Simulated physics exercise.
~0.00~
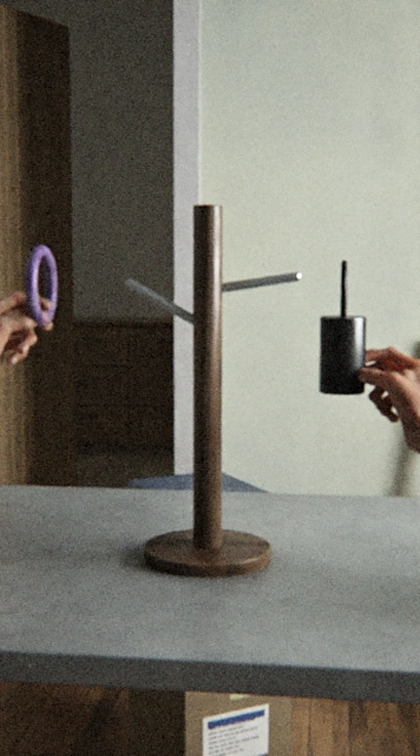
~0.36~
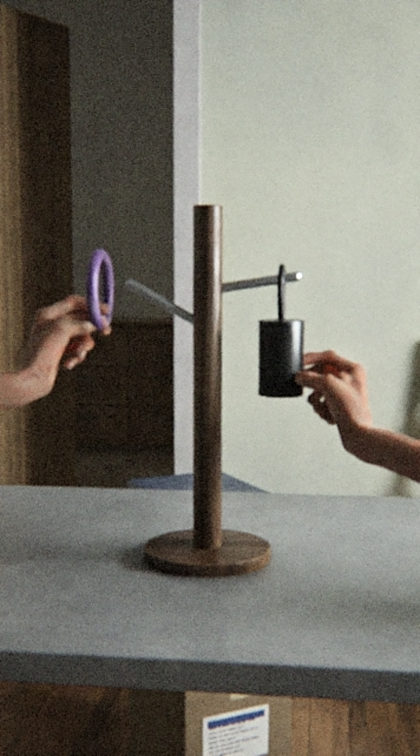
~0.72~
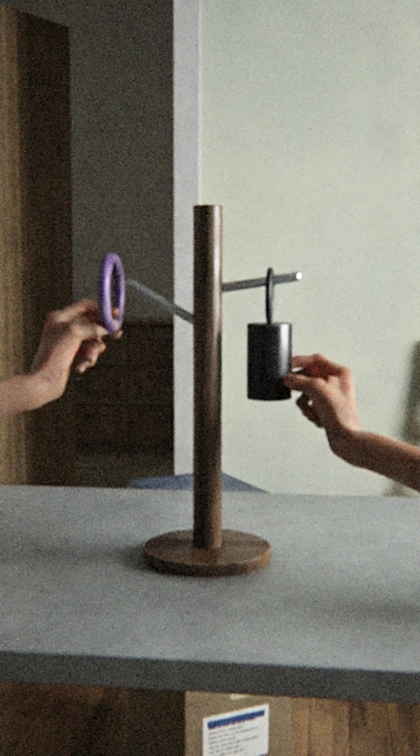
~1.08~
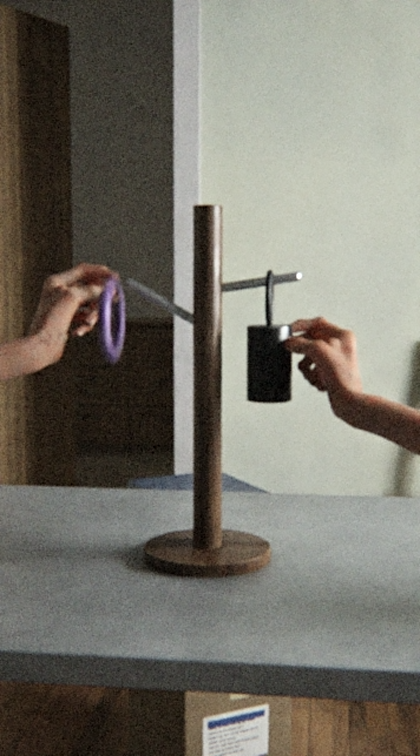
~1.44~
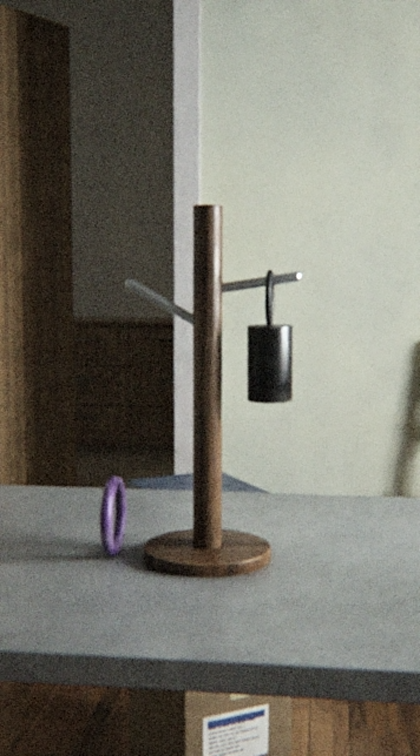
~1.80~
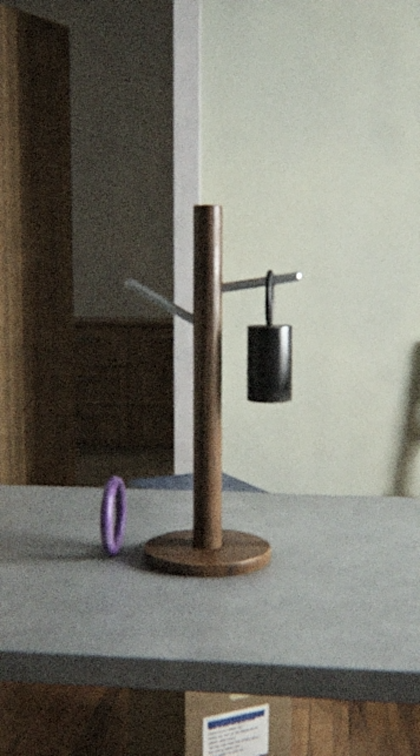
At first, one hand holds a purple ring on the left and another holds a black lantern-like cylinder on the right, with a wooden peg stand between them on a grey table. Both hands move inward, bringing each object to a peg. The loop of the black cylinder settles over the right peg, while the ring reaches the tip of the left peg and then dips lower beside it. Once the hands are gone, the cylinder stays hanging, but the ring has dropped. It ends upright on the tabletop, just left of the stand's round base.
